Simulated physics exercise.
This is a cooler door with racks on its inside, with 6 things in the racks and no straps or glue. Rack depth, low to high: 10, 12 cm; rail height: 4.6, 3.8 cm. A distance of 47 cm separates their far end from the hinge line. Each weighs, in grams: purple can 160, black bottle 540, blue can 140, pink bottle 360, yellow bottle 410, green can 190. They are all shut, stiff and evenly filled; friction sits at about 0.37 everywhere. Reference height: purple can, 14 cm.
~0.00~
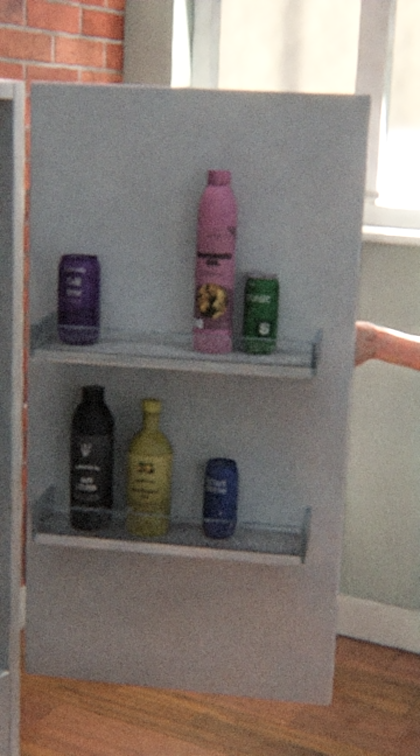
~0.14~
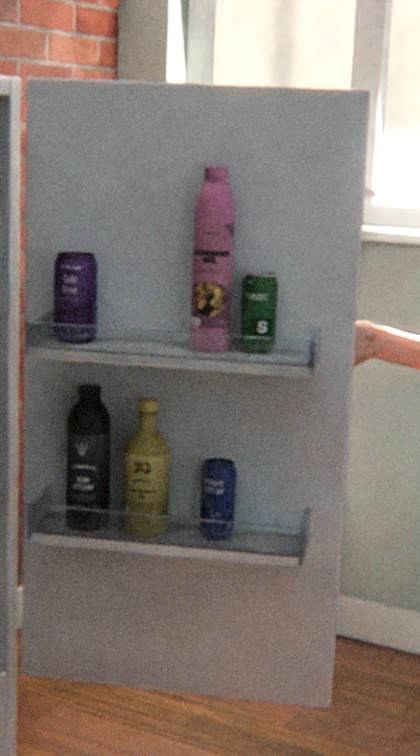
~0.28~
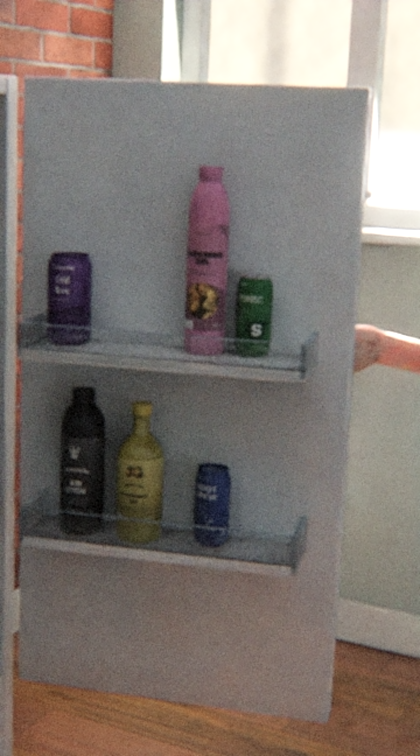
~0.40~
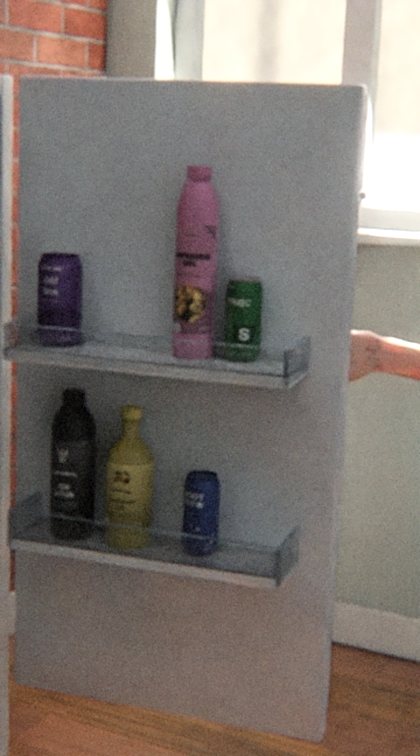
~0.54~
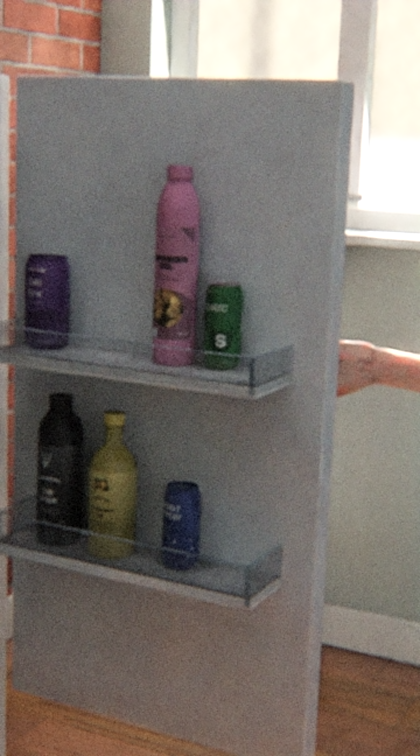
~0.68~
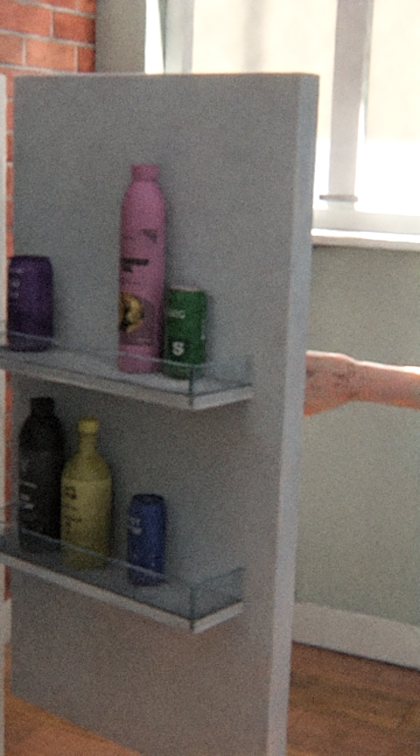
In the video, a hand at the right edge holds a pale door with two racks of colourful cans and bottles and swings it partway toward closed, slowly at first, then faster, as the containers shift left in view.
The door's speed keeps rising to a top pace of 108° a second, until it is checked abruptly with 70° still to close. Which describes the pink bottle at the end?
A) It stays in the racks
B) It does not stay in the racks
B.
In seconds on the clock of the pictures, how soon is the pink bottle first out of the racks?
Around 1.0 seconds.
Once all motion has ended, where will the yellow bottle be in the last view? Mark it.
(61, 496), roughly.
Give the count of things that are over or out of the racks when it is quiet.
In all, 1.
Around 0.88 s, door 70° open; pink bottle at 16° to upright near (87, 269); green can shifted 6 cm; blue can shifted 3 cm.
Around 1.28 s, door 70° open; pink bottle now out of the racks; green can shifted 6 cm; blue can shifted 3 cm.
Around 1.58 s, door 70° open; green can shifted 6 cm; blue can shifted 3 cm; yellow bottle shifted 2 cm.
Finally (1.8 s), out of the racks, pink bottle; not toppled but over 5 cm from the start, green can; the other 4 still in place (within 5 cm).
